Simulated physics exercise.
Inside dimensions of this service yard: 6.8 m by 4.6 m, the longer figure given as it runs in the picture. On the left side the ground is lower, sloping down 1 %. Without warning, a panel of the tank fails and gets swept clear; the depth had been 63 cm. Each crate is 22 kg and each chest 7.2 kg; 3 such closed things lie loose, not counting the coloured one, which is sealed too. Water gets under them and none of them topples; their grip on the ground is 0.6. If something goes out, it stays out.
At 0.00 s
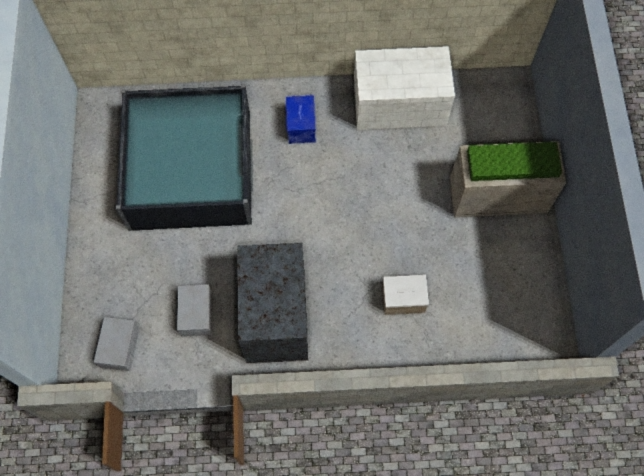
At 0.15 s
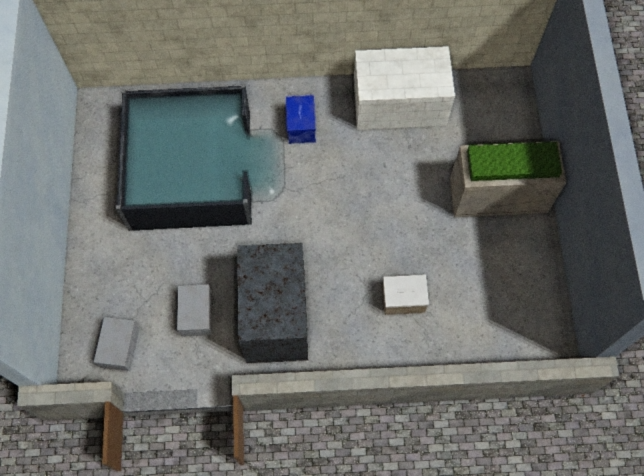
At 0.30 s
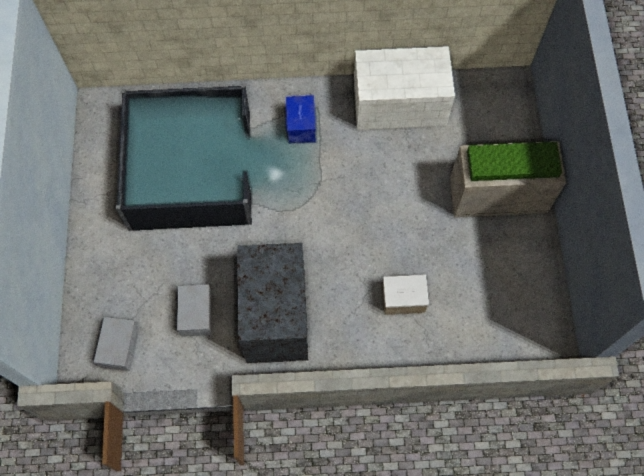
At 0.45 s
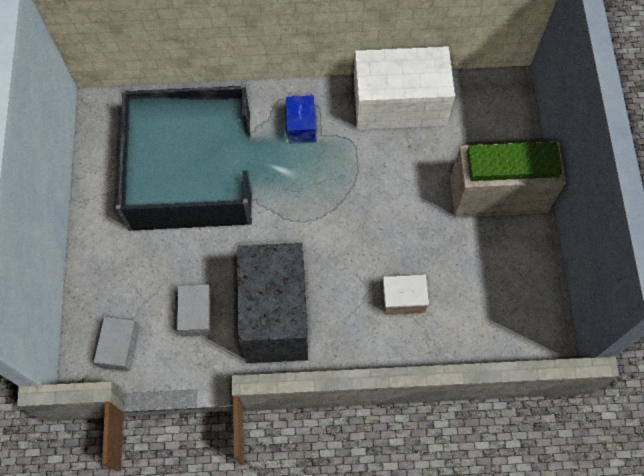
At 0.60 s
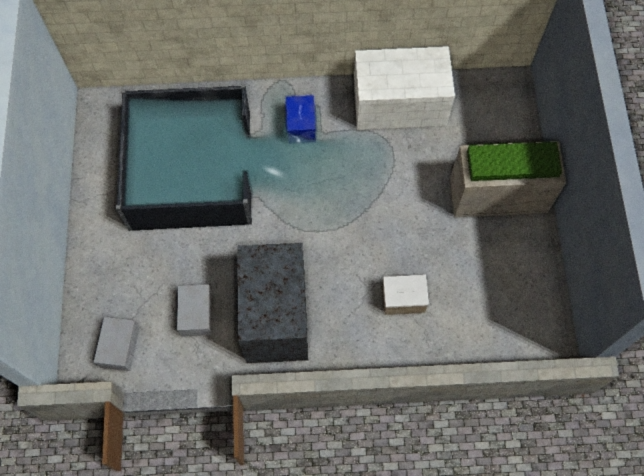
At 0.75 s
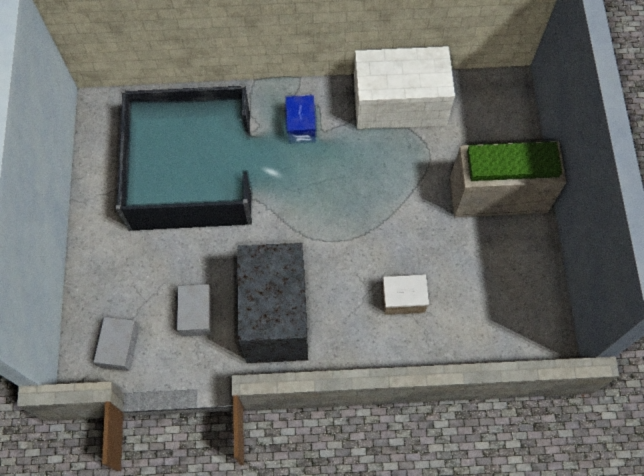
The clip opens on a walled yard with a dark-sided tank of teal water at the left, near a blue chest. A gap appears in the tank's right side, and water pours out, spreading rightward across the floor and around the chest to the back wall, while the chest and other objects stay still.
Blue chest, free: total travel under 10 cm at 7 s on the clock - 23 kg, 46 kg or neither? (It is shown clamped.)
Pick: Neither.
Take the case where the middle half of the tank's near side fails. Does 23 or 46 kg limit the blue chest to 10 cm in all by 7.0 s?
Then I'd expect the light mass to do.
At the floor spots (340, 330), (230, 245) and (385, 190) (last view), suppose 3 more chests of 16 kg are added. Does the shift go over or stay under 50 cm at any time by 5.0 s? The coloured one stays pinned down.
First one stayed within, second stayed within, third went beyond.
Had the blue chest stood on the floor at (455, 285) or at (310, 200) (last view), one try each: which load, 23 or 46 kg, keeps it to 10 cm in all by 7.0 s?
First spot: Needs the heavier mass; second spot: No mass works.
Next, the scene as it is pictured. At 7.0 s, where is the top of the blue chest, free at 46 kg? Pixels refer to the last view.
I'd look near (332, 83).
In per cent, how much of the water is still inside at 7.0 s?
I'd say some 100 percent hasn't gone yet.
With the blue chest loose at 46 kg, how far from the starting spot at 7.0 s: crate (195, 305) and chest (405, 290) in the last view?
Net distance: First 0 cm, second 140 cm.
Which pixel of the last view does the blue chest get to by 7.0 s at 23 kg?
About (274, 79).
After 1.4 s the blue chest would be 72 cm from its start with 23 kg and 51 cm from its start with 46 kg; 9 cm of water round it then.
After 3.1 s the blue chest would be 69 cm from its start with 23 kg and 70 cm from its start with 46 kg; 11 cm of water round it then.
After 4.9 s the blue chest would be 69 cm from its start with 23 kg and 70 cm from its start with 46 kg; 13 cm of water round it then.
After 7.0 s the blue chest would be 69 cm from its start with 23 kg and 66 cm from its start with 46 kg; 10 cm of water round it then.
